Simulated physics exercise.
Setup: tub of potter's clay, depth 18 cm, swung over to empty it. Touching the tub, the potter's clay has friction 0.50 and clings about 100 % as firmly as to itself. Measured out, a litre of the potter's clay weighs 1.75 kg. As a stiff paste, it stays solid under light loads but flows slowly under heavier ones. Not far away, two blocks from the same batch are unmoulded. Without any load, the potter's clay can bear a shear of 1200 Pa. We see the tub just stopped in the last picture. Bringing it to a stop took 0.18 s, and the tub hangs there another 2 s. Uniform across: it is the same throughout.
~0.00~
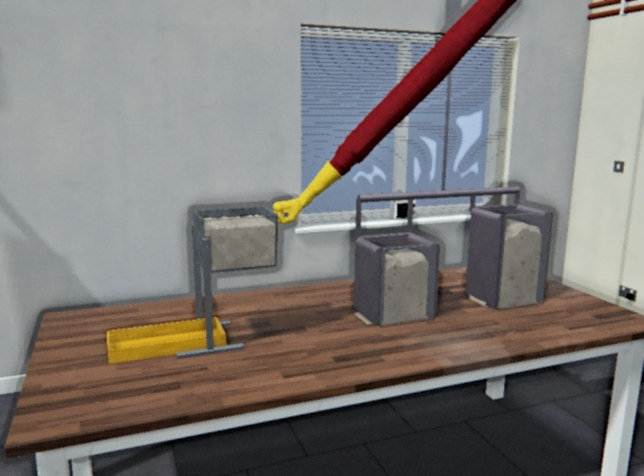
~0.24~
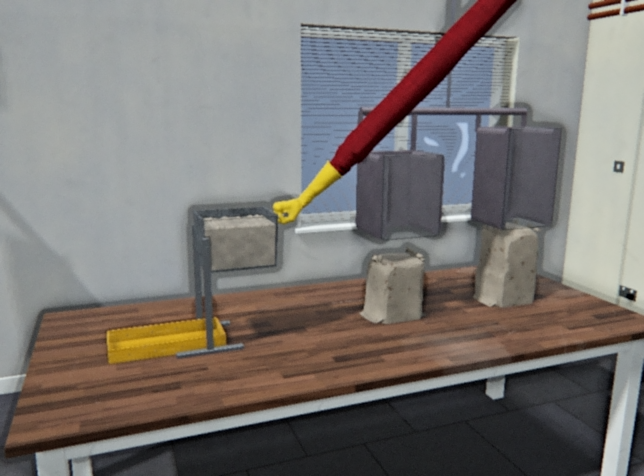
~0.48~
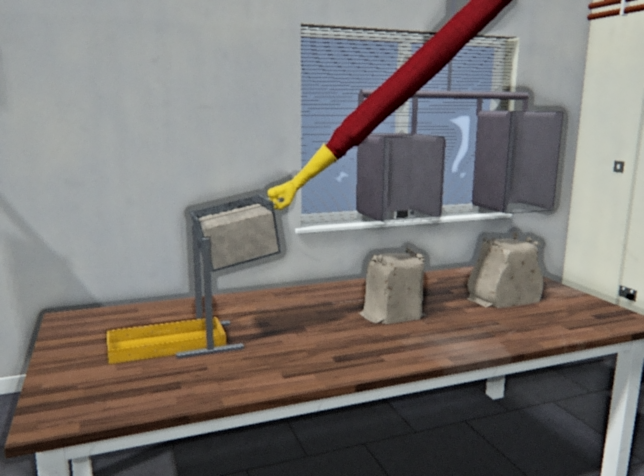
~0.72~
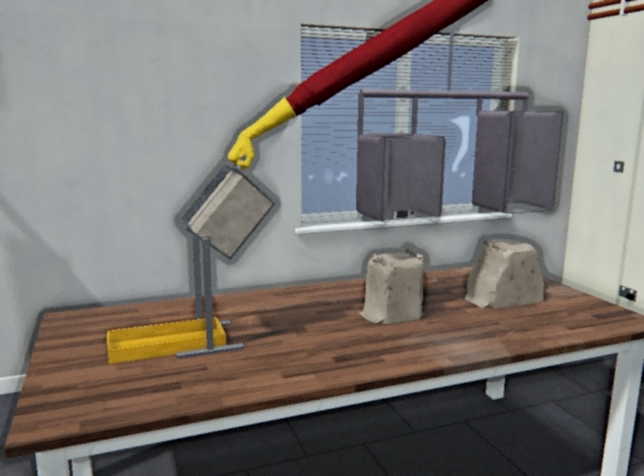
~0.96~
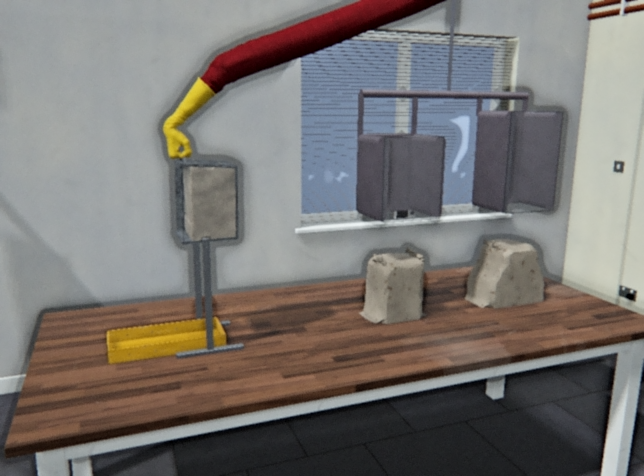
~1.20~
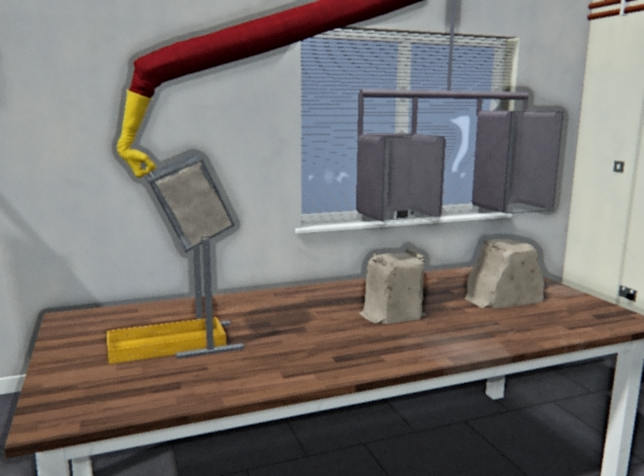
Two grey moulds lift off clay blocks, then a yellow-handed red arm turns a tub leftward.
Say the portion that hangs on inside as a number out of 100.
Expect roughly 17 %.
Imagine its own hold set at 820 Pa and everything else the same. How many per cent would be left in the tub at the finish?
I'd expect about 12 percent.
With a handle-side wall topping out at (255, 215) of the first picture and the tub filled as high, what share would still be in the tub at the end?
In that case close to 100 %.
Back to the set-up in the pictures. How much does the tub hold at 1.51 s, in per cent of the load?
About 35 %.
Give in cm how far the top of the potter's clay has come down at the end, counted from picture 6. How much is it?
Roughly 0 cm.
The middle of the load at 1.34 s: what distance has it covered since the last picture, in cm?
I'd estimate roughly 4 centimetres.
By 1.34 s, the tub is at 114 degrees and holds 92 %.
By 1.51 s, the tub is at 114 degrees and holds 37 %.
By 1.68 s, the tub is at 114 degrees and holds 17 %.
By 1.85 s, the tub is at 114 degrees and holds 17 %.
By 3.20 s, at the end, the tub is at 114 degrees and holds 17 %.
